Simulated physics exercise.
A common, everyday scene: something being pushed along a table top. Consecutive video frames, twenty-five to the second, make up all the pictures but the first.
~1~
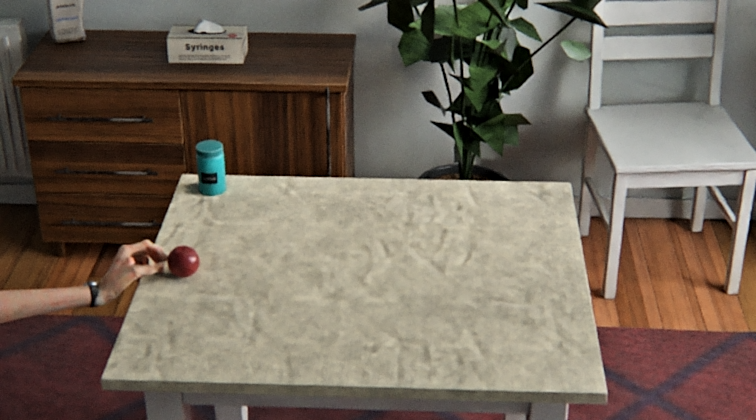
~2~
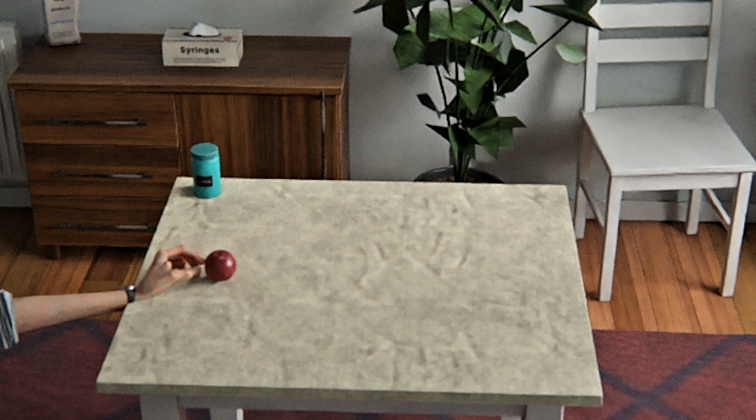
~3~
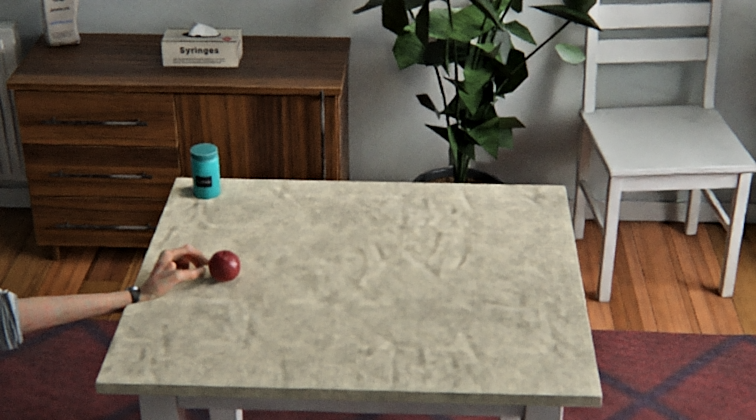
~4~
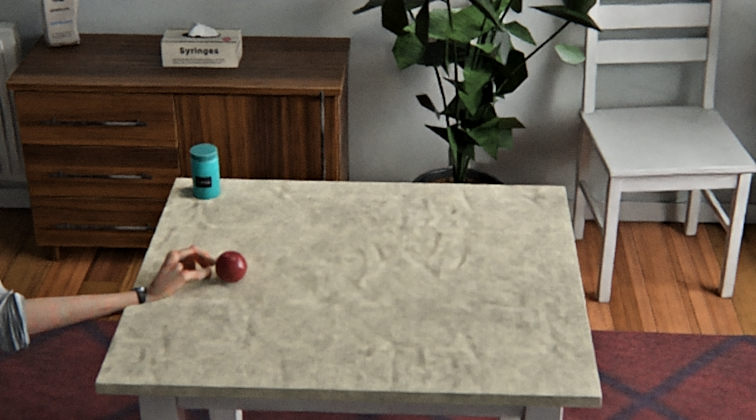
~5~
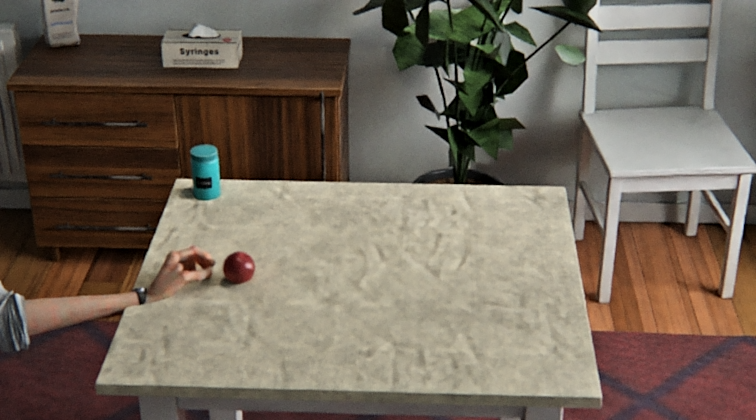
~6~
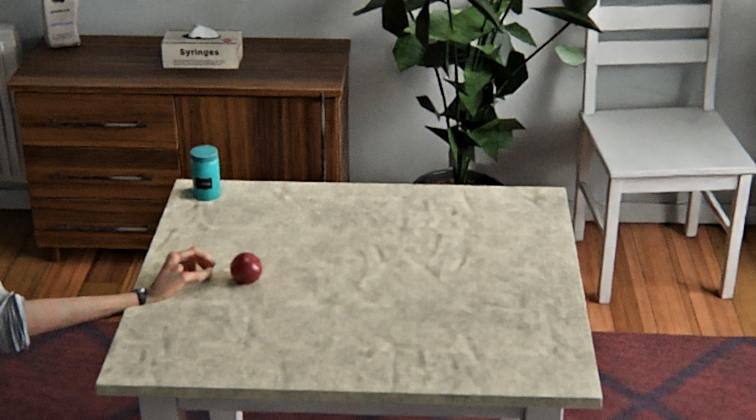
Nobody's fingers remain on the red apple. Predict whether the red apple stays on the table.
It stays.
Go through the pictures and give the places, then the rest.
The first picture shows under the hand; red apple (183, 261).
The second picture shows under the hand; red apple (220, 265).
The third picture shows under the hand; red apple (224, 266).
The fourth picture shows red apple (231, 266).
The fifth picture shows red apple (239, 267) displaced a little.
The sixth picture shows red apple (246, 269) displaced a little.
Then, 0.10 s past the last view, red apple displaced about its own width near (263, 269).
Then, 0.20 s past the last view, red apple displaced about its own width near (277, 269).
Then, 0.40 s past the last view, red apple displaced well along near (299, 269).
Then, 0.70 s past the last view, red apple displaced well along near (314, 270).
Finally, moved from the start, red apple. Final places as the last picture's camera would see them, red apple near (315, 270).
